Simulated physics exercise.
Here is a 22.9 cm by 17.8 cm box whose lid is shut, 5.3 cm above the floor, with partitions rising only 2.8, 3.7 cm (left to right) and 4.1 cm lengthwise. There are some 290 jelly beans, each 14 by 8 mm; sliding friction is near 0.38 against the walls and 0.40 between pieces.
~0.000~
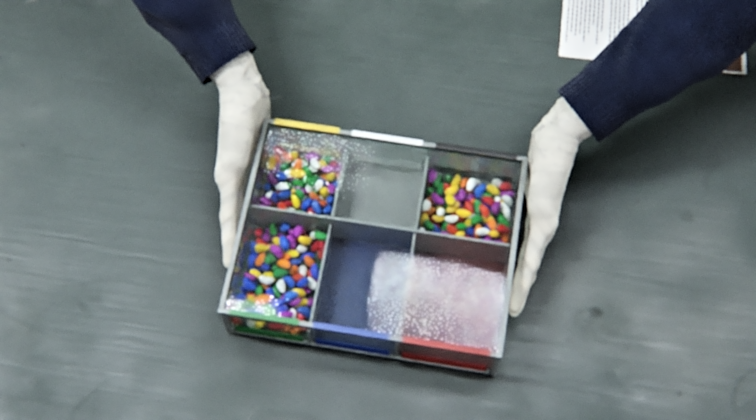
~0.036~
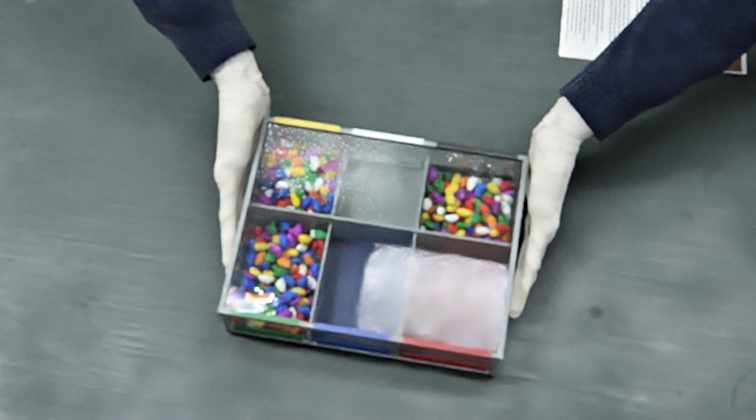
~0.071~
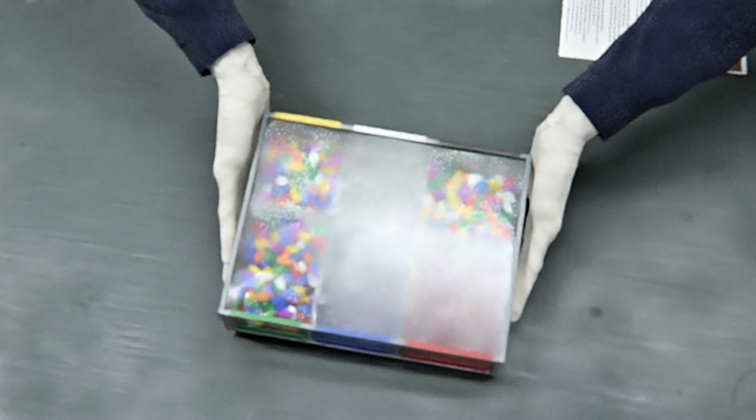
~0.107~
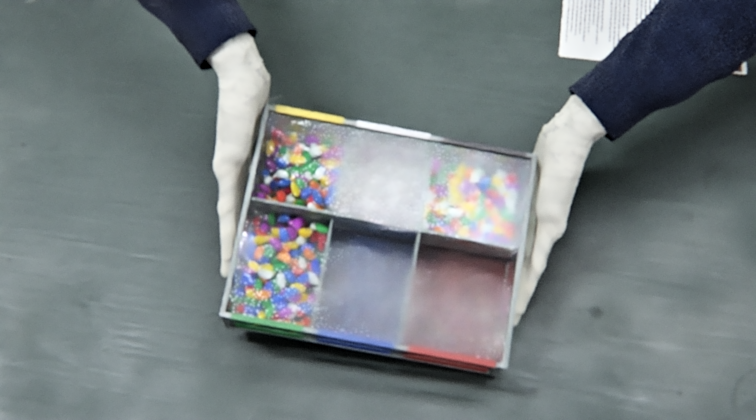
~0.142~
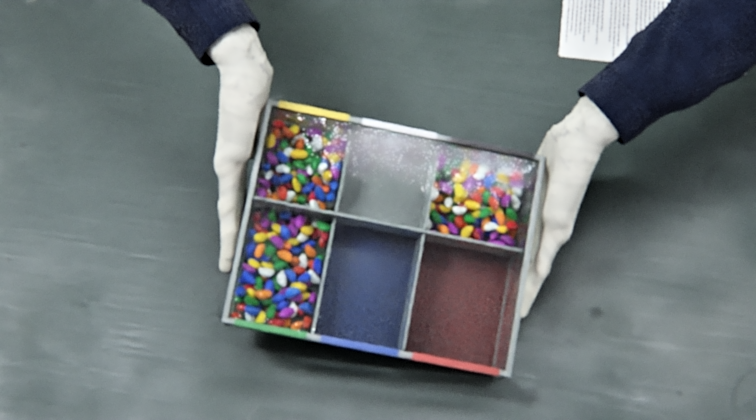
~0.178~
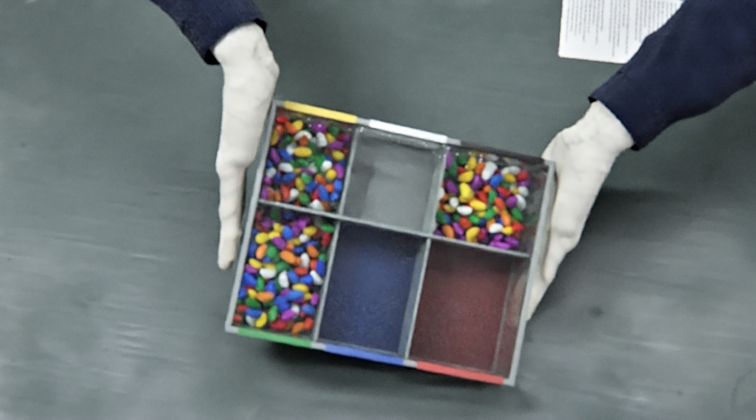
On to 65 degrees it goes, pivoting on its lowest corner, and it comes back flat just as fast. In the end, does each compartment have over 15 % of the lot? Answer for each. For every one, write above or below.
Red compartment below, blue compartment below, green compartment above, yellow compartment above, white compartment below, black compartment above.
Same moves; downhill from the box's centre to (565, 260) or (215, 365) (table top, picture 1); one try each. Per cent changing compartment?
Roughly 45 per cent on the first try and 5 per cent on the second.
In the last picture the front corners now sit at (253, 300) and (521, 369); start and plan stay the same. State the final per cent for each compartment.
Final shares: Red 5%, blue 20%, green 15%, yellow 15%, white 10%, black 35%.
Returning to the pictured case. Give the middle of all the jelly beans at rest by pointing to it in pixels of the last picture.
Resting centre estimate: Around (328, 222).
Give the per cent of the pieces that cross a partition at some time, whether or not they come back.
15 per cent, give or take.
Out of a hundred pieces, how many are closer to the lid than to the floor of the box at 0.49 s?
Close to 50 in a hundred.
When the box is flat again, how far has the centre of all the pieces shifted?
2.5 cm, roughly.
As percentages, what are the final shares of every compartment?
The red one ends with 0, blue 10, green 30, yellow 25, white 5 and black 35 per cent.
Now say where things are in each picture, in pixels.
The first frame shows box tilt 0 degrees, front corners at (224, 309) and (497, 353); green 35 %, yellow 30 %, black 35 %.
The second frame shows box tilt 1 degrees, front corners at (224, 309) and (498, 354).
The third frame shows box tilt 4 degrees, front corners at (224, 310) and (499, 358), lowest corner right front.
The fourth frame shows box tilt 10 degrees, front corners at (225, 313) and (502, 364), lowest corner right front.
The fifth frame shows box tilt 17 degrees, front corners at (228, 318) and (506, 371), lowest corner right front.
The sixth frame shows box tilt 24 degrees, front corners at (231, 326) and (509, 380), lowest corner right front; green 35 %, yellow 30 %, black 35 %. Its pace works out near 205 degrees a second.
After 0.49 s, tilt 63 degrees; blue 5 %, green 30 %, yellow 30 %, black 35 %.
After 0.70 s, tilt 24 degrees; blue 10 %, green 30 %, yellow 25 %, white 5 %, black 30 %.
Then, at 1.03 s, tilt 0 degrees; blue 10 %, green 30 %, yellow 25 %, white 5 %, black 35 %.
By 1.5 s all is still; red 0 %, blue 10 %, green 30 %, yellow 25 %, white 5 %, black 35 %.
